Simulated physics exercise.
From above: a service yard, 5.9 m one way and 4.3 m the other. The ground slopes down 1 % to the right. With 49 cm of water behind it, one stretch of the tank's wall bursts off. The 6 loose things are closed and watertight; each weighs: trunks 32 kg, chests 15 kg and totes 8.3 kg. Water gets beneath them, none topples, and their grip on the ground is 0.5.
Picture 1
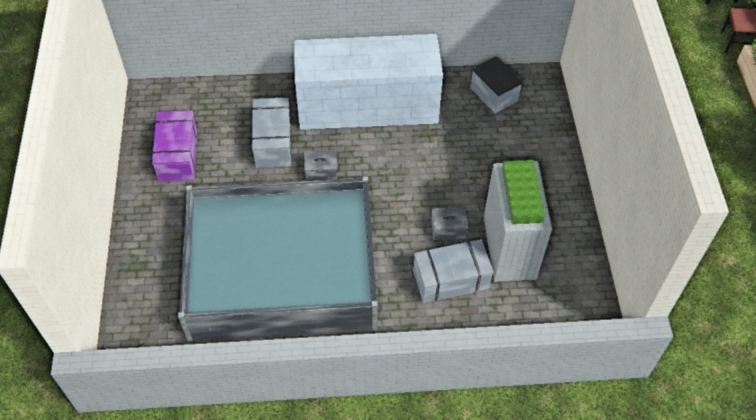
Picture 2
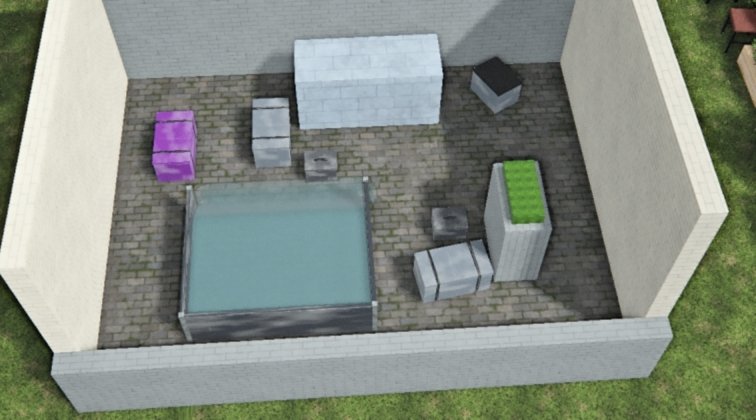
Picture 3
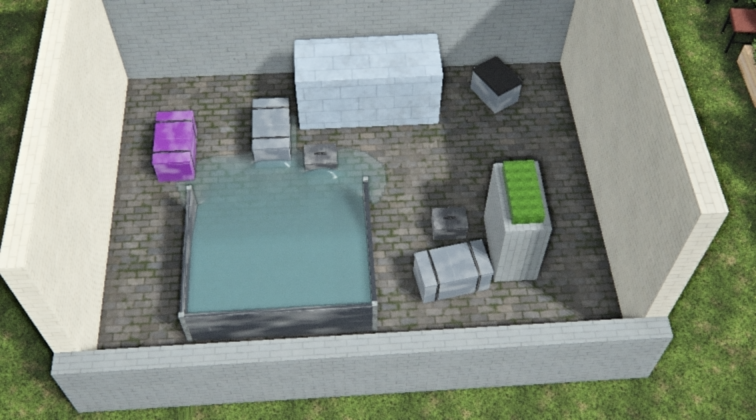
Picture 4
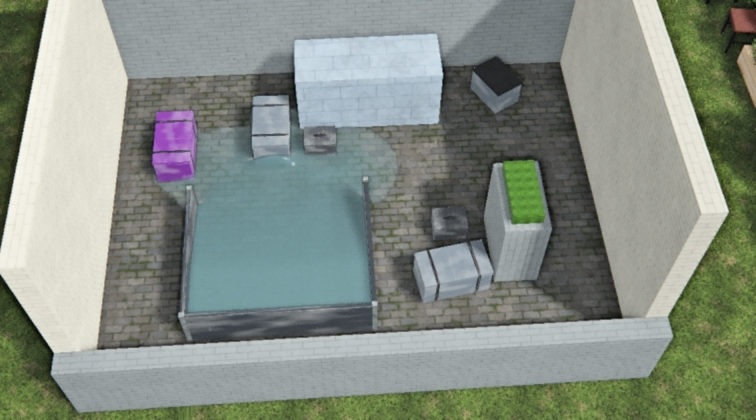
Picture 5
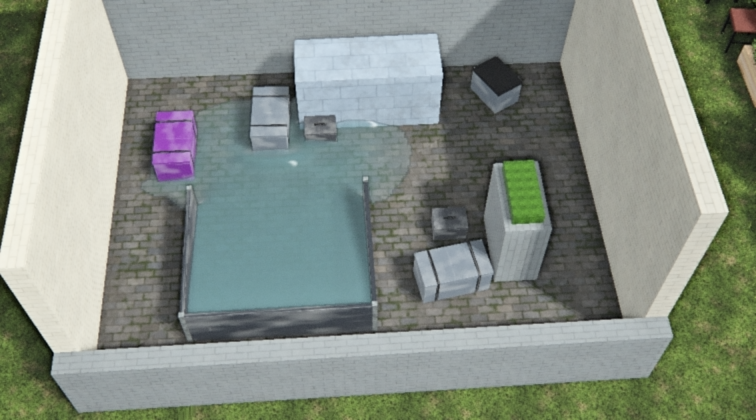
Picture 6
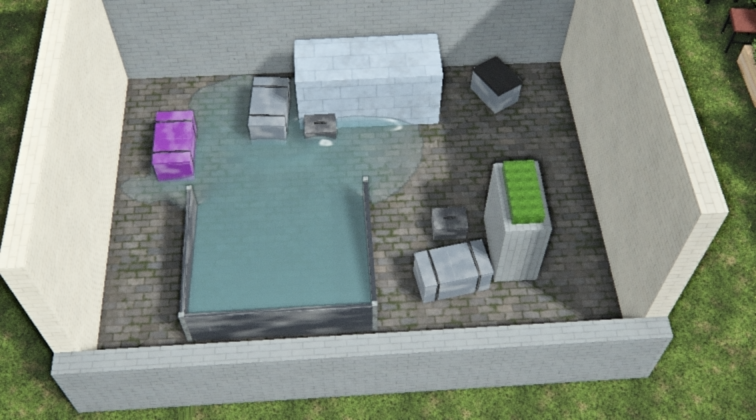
A walled tank's back side gave way and its water spread across the paved yard, flowing around a purple trunk and a gray chest, which shifted slightly backward, and reaching the big pale block.
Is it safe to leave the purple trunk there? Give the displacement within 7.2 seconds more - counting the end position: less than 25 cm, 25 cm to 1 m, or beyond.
Purple trunk ends far away.
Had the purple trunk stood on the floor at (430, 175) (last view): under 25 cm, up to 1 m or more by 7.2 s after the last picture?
It moves a short way.
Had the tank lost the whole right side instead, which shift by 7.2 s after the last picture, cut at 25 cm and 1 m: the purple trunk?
Then the purple trunk barely shifts.
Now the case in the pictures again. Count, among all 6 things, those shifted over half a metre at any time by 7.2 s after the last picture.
I count 4.
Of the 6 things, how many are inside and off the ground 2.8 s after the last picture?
2 of them.
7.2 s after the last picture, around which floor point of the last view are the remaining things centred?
At about (406, 247).
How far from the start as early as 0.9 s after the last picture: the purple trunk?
About 20 cm.
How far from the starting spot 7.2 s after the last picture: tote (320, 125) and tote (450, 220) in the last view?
In turn: 350 cm, 10 cm.
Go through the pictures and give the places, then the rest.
The purple trunk at (173, 136) rests on the ground; 3.3 m2 under water; 0 of 6 have shifted, in the first picture.
The purple trunk at (173, 136) rests on the ground; 4.2 m2 under water; 0 of 6 have shifted, in the second picture.
The purple trunk at (173, 136) rests on the ground; 5.1 m2 under water; 1 of 6 have shifted, in the third picture.
The purple trunk at (173, 136), on the bottom; 6.0 m2 under water; 1 of 6 have shifted, in the fourth picture.
The purple trunk at (173, 136), on the bottom; water covers 7.0 m2; 2 of 6 have shifted, in the fifth picture.
The purple trunk at (173, 136), on the bottom; 7.9 m2 under water; 2 of 6 have shifted, in the sixth picture.
Then, 0.9 s after the last picture the purple trunk is near (158, 133), 0.2 m from its start, aground; 2 afloat.
Then, 2.8 s after the last picture the purple trunk is near (155, 191), 0.8 m from its start, aground; 2 afloat.
Then, 4.8 s after the last picture the purple trunk is near (159, 308), 2.4 m from its start, afloat; 3 afloat.
Then, 7.2 s after the last picture the purple trunk is near (159, 309), 2.4 m from its start, aground; 3 afloat.
